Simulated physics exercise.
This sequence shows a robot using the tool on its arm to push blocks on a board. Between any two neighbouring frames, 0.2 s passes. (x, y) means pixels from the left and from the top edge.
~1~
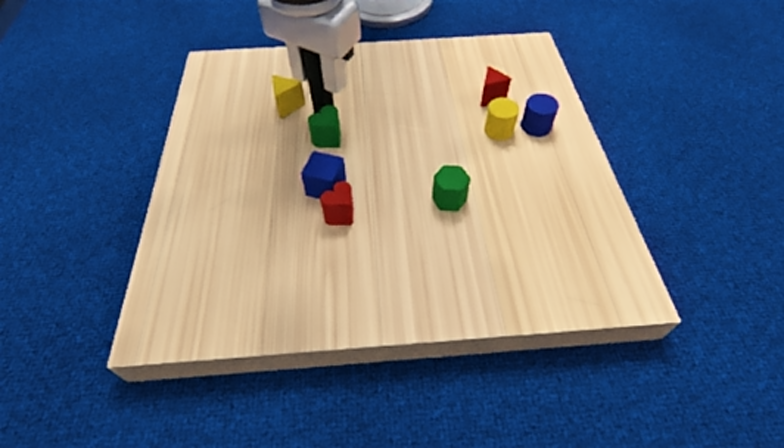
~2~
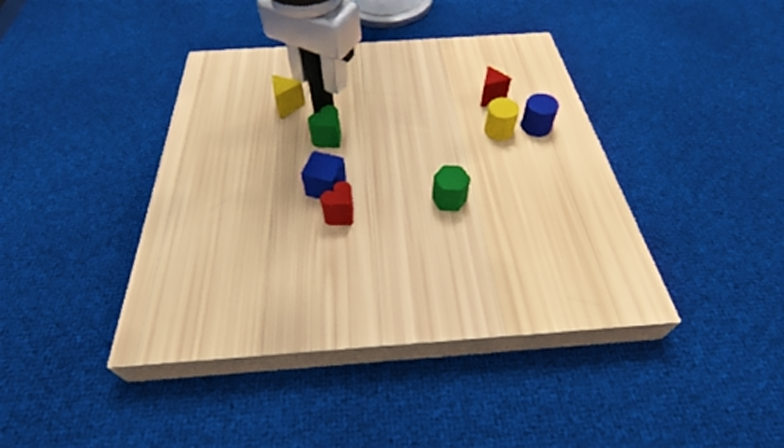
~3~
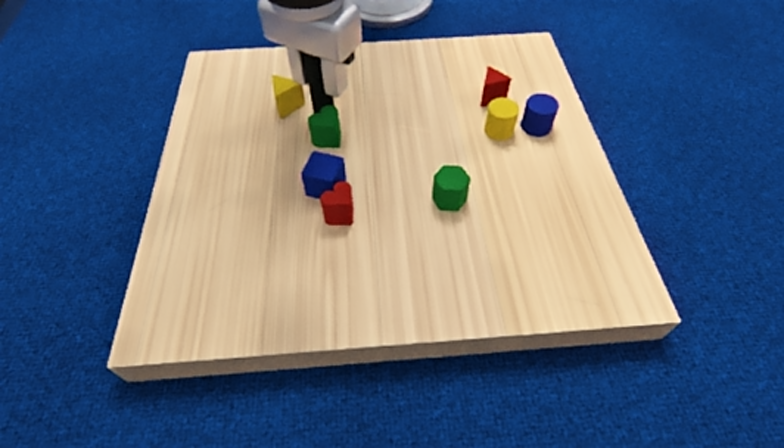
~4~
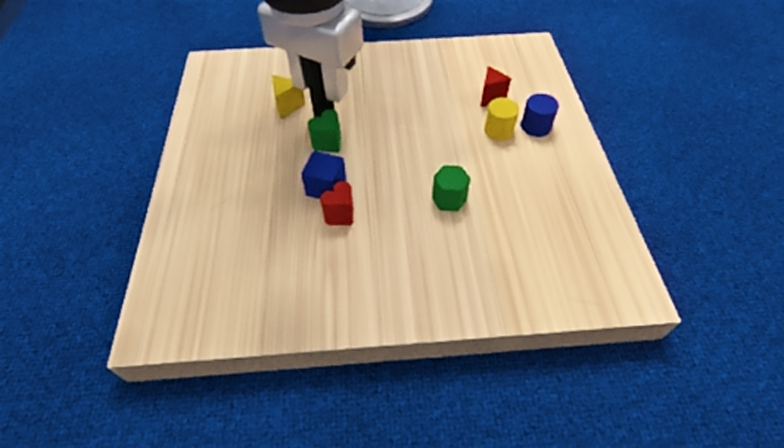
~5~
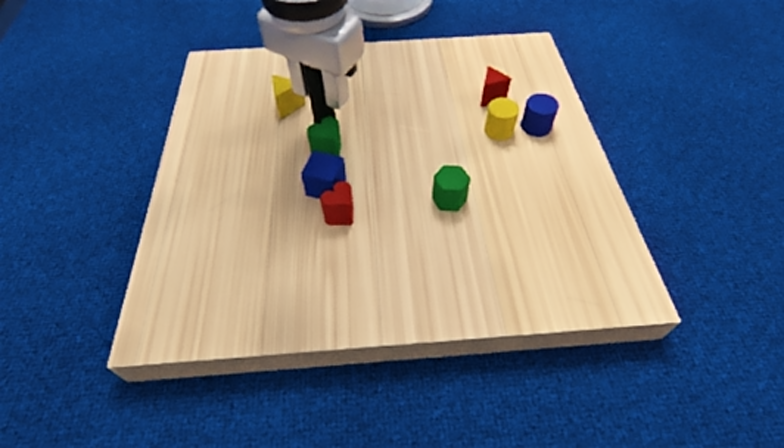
Robot arm nudging a green heart-shaped block slightly toward a blue block on a wooden board, the other coloured blocks staying still.
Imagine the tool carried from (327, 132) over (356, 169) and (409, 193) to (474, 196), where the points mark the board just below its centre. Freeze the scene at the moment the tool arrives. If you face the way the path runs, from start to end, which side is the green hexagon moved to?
Well, taking the path from its start to its end as straight ahead, the green hexagon moves to the left.
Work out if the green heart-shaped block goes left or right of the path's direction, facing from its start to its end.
That block drifts right.
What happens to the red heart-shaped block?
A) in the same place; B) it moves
That would be A.
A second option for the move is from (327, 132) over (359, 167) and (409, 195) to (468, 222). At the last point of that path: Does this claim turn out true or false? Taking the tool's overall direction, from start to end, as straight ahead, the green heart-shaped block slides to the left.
False
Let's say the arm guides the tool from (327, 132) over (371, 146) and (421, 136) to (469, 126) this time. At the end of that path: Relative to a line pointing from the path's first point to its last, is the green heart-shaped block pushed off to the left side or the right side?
Off to the right side.
The first path, step by step. One third of the way, tool (356, 164); blue square piece (314, 177); green heart-shaped block (331, 154), turned 105° clockwise.
Two thirds of the way, tool (410, 188); blue square piece (314, 177); green heart-shaped block (333, 154), turned 110° clockwise.
At the end, tool (475, 191); blue square piece (314, 177); green heart-shaped block (333, 154), turned 110° clockwise; red heart-shaped block in place; green hexagon (509, 182), turned 15° clockwise.
